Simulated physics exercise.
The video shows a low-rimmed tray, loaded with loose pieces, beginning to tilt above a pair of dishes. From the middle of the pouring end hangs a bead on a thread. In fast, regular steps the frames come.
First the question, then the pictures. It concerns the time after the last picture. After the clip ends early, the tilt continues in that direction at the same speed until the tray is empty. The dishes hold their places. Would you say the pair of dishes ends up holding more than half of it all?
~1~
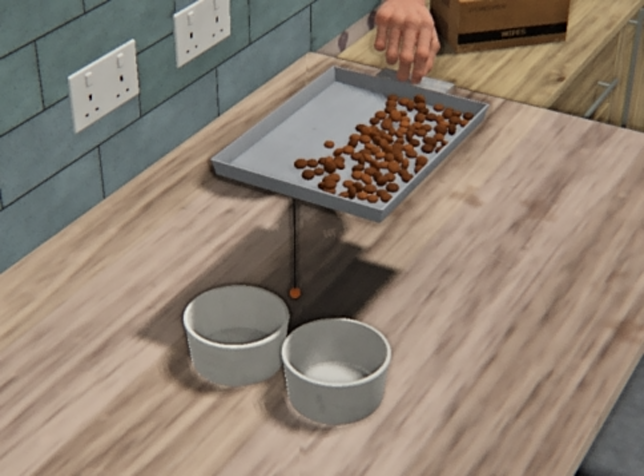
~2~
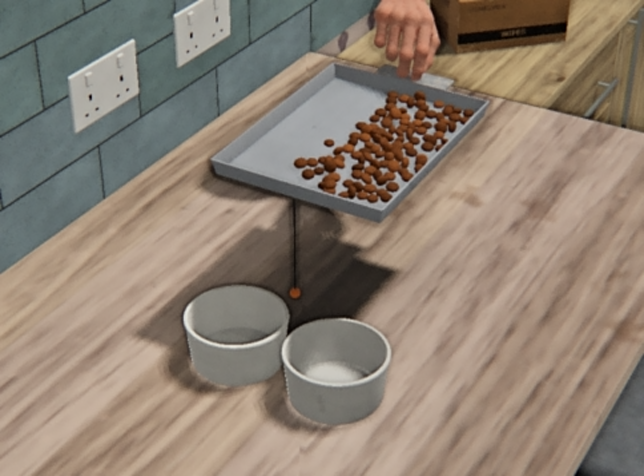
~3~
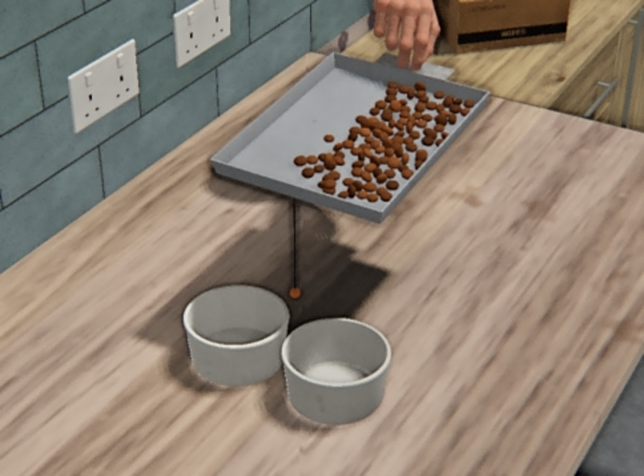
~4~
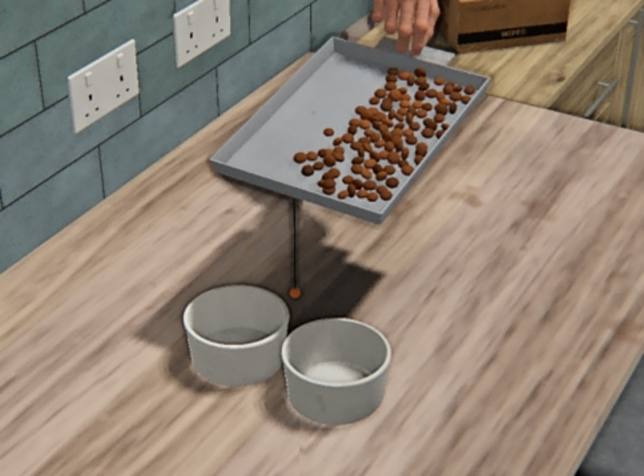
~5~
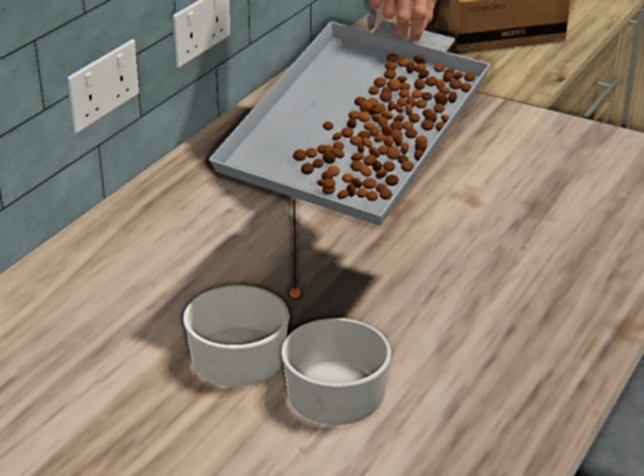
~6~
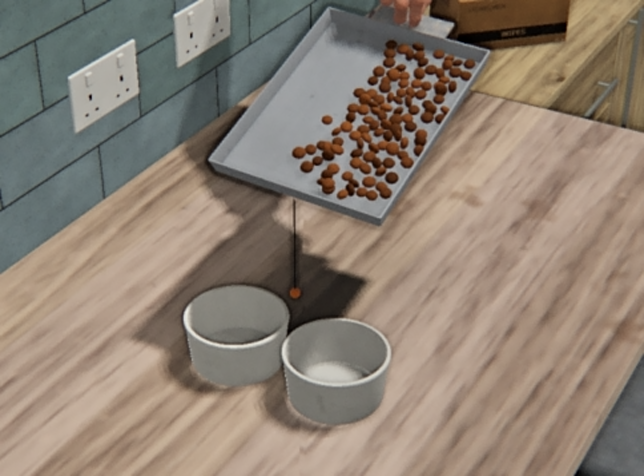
I expect the dishes to end up with the bulk of the load.
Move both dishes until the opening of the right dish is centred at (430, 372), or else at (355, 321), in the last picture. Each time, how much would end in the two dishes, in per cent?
It comes to near 60 per cent the first time and near 20 per cent the second time.
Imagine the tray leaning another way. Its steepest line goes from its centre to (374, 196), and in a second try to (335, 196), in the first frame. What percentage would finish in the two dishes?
Shares, approx.: 40 %, then 90 %.
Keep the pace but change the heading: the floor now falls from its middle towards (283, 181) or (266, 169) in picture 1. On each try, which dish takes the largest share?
Okay, first try the left-side one, second try the left-side one.
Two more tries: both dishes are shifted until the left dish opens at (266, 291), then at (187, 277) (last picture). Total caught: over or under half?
The dishes end up with the lesser share in the first try and the lesser share in the second.
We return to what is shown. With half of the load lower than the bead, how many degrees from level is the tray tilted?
About 100°.
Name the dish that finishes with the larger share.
In the end, the right-side dish gets more.
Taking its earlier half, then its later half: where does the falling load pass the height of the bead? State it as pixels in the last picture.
The opening half passes (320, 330), the closing half (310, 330).
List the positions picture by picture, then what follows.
Corners of the pouring end (216, 158) and (380, 207), level; middle of the load (384, 144), bits of dog kibble; left dish (209, 360); right dish (310, 398); bead on its thread (295, 293), in the first picture.
Corners of the pouring end (216, 158) and (380, 207), level; middle of the load (384, 143), in the second picture.
Corners of the pouring end (216, 158) and (380, 208), tipped barely, lowest at the right corner; middle of the load (384, 137), in the third picture.
Corners of the pouring end (215, 158) and (380, 210), tipped a little, lowest at the right corner; middle of the load (384, 130), in the fourth picture.
Corners of the pouring end (214, 158) and (379, 212), tipped a little, lowest at the right corner; middle of the load (383, 123), in the fifth picture.
Corners of the pouring end (214, 158) and (379, 214), tipped clearly, lowest at the right corner; middle of the load (382, 116); left dish (209, 360); right dish (310, 398), in the sixth picture.
Just after the last frame, tray tipped steeply; every one on the tray.
A moment on, tray tipped right over; roughly a third on the tray; roughly a third in the right dish; about a tenth in the left dish; about a tenth outside both; about a tenth in the air.
Further on, tray tipped past a quarter turn; roughly two thirds in the right dish; roughly a quarter in the left dish; about a tenth outside both.
When it is over, tray tipped past a quarter turn; roughly two thirds in the right dish; roughly a quarter in the left dish; about a tenth outside both.
